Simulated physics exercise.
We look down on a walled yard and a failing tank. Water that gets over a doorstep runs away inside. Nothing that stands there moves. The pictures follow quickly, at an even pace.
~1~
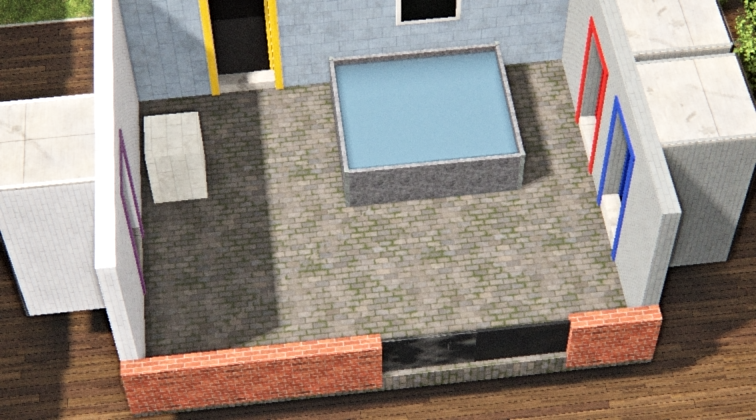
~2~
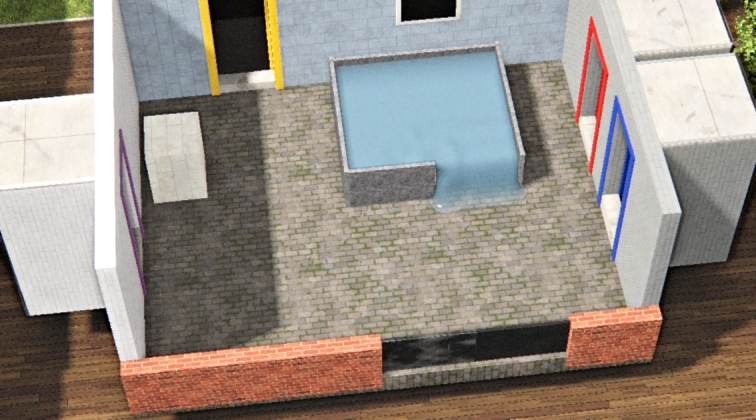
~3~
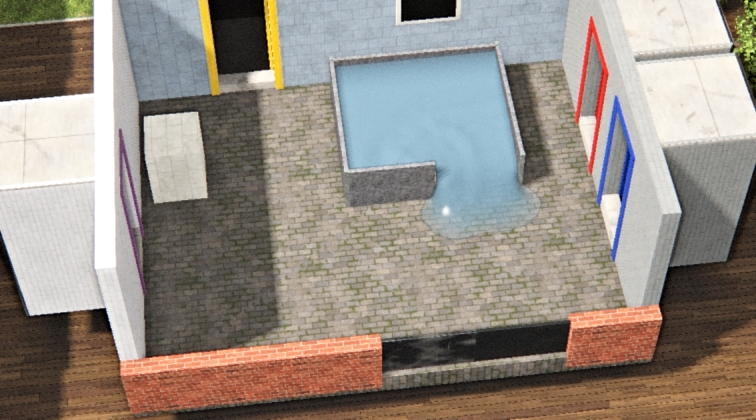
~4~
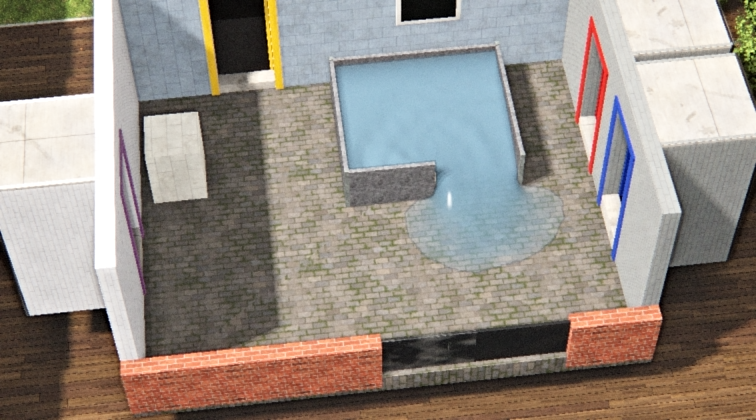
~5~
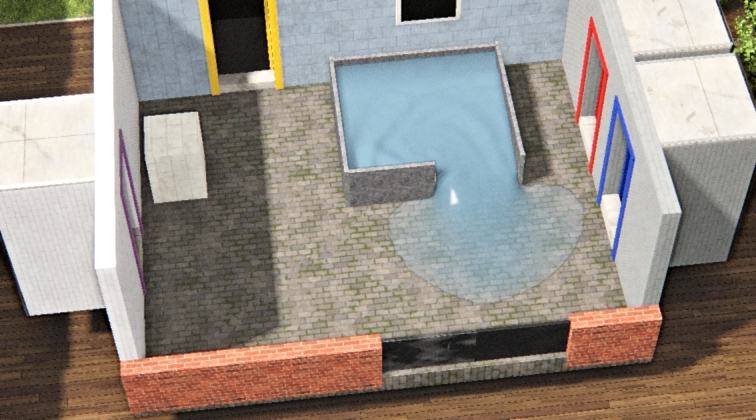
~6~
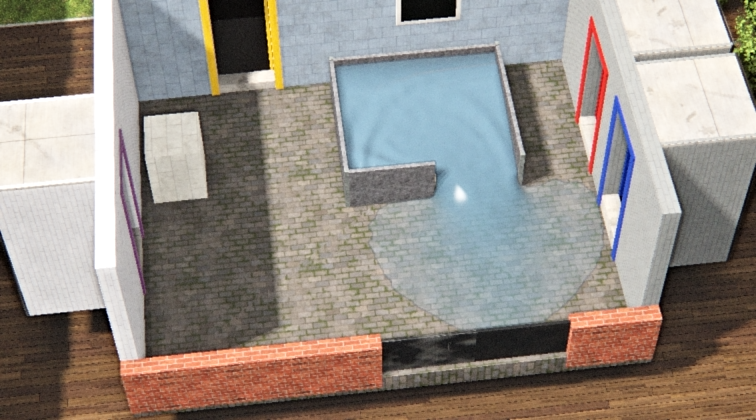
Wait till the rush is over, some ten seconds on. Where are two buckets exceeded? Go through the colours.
One by one: The yellow door holds within the limit; the purple door holds within the limit; the red door holds within the limit; the blue door holds within the limit.
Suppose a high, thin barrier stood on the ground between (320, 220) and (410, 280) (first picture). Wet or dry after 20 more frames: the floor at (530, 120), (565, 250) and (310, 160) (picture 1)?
One after the other: Free of water, under water, dry.
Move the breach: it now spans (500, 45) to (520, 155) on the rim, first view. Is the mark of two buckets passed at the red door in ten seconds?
Then: The red one lets more in.
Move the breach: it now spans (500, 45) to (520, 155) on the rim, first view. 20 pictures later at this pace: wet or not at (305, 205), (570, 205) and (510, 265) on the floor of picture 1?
In that order: Free of water, under water, wet.
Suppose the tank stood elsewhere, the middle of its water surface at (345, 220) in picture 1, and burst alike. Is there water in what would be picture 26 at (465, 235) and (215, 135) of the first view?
In turn: Free of water, not flooded.
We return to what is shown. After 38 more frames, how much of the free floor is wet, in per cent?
Near 80 in a hundred.
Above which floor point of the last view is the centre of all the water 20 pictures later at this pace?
Around (437, 226).
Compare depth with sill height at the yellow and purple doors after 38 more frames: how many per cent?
Near 10 and 60 in a hundred.
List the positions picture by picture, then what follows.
In the first frame, the open tank at (424, 109) is whole and still.
In the second frame, the front is at (521, 193), out from the gap at (476, 181).
In the third frame, water pours out at (476, 182) and has run to (533, 211).
In the fourth frame, the front is at (471, 267), out from the gap at (476, 183).
In the fifth frame, water pours out at (476, 183) and has run to (477, 298).
In the sixth frame, water pours out at (476, 182) and has run to a hidden place.
A moment on, water covers 30 % of the floor; the yellow door not reached, the purple door not reached, the red door not reached, the blue door wet at the sill, nothing in.
Next, water covers 35 % of the floor; the yellow door not reached, the purple door not reached, the red door not reached, the blue door wet at the sill, nothing in.
Then, water covers 55 % of the floor; the yellow door not reached, the purple door wet at the sill, nothing in, the red door wet at the sill, nothing in, the blue door wet at the sill, nothing in.
Later, water covers 80 % of the floor; the yellow door wet at the sill, nothing in, the purple door wet at the sill, nothing in, the red door wet at the sill, nothing in, the blue door wet at the sill, nothing in.
In the end, water covers 95 % of the floor; the yellow door wet at the sill, nothing in, the purple door wet at the sill, nothing in, the red door wet at the sill, nothing in, the blue door wet at the sill, nothing in.
